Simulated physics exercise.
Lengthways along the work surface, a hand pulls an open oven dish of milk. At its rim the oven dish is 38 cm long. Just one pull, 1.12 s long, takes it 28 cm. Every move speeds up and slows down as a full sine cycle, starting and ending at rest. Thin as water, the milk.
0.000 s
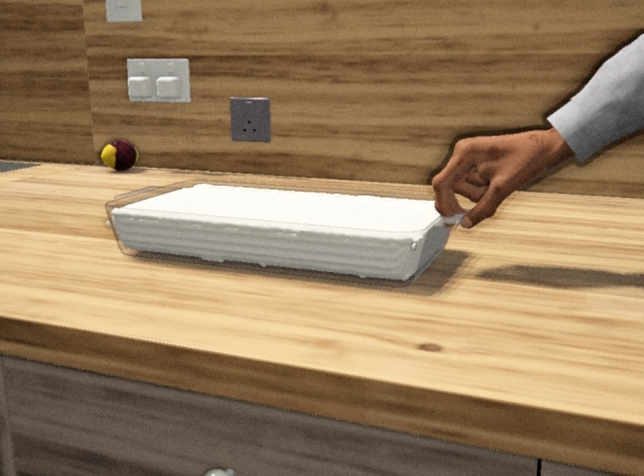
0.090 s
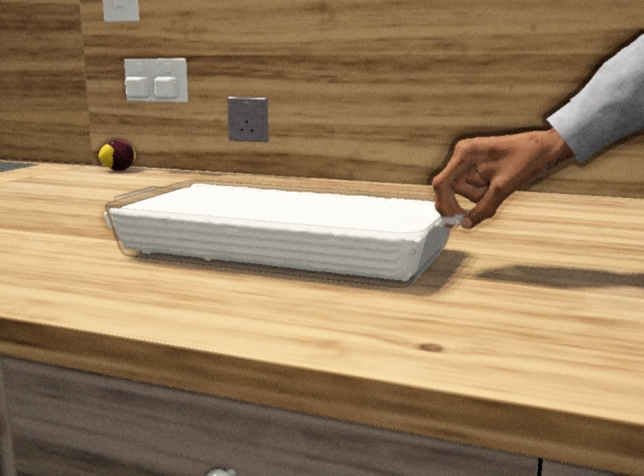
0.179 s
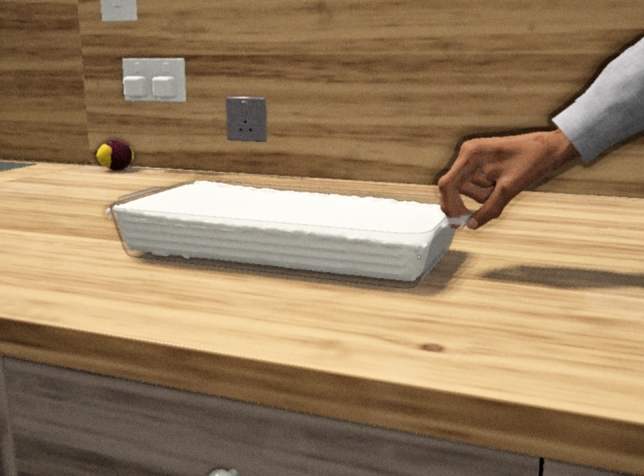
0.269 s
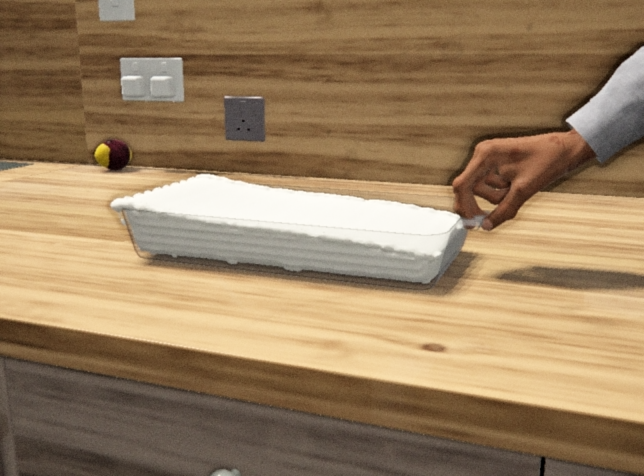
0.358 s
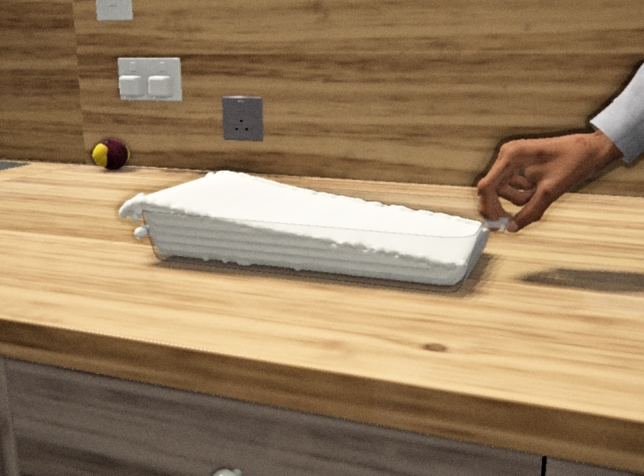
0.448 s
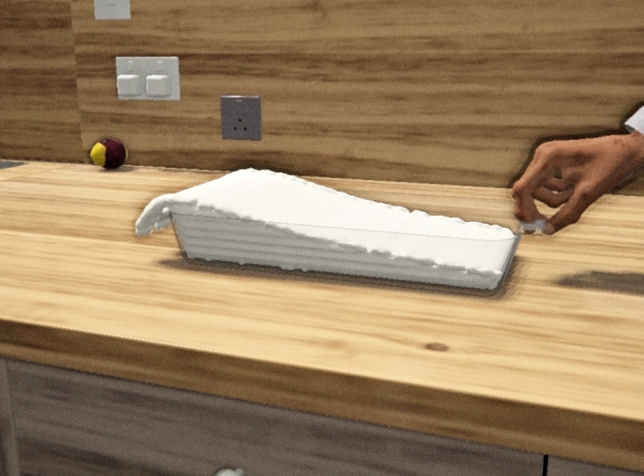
An open oven dish of milk sliding right along a wooden worktop, pulled by a hand, the milk heaping up and slopping over its left end.
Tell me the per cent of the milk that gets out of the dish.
I would say close to 34 per cent gets out.
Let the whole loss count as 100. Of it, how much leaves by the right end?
60 %.
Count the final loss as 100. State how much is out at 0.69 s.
It's close to 30 percent at that time.
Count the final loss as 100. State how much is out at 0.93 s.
About 40 percent.
After 0.69 s it has gone 20 cm; 10 per cent is out over the left end and 0 over the right.
After 0.93 s it has gone 27 cm; 10 per cent is out over the left end and 5 over the right.
After 1.17 s it has gone 28 cm; 10 per cent is out over the left end and 19 over the right.
After 1.41 s it has gone 28 cm; 10 per cent is out over the left end and 20 over the right.
In the end 34 per cent is out in all, 13 of it over the left end.
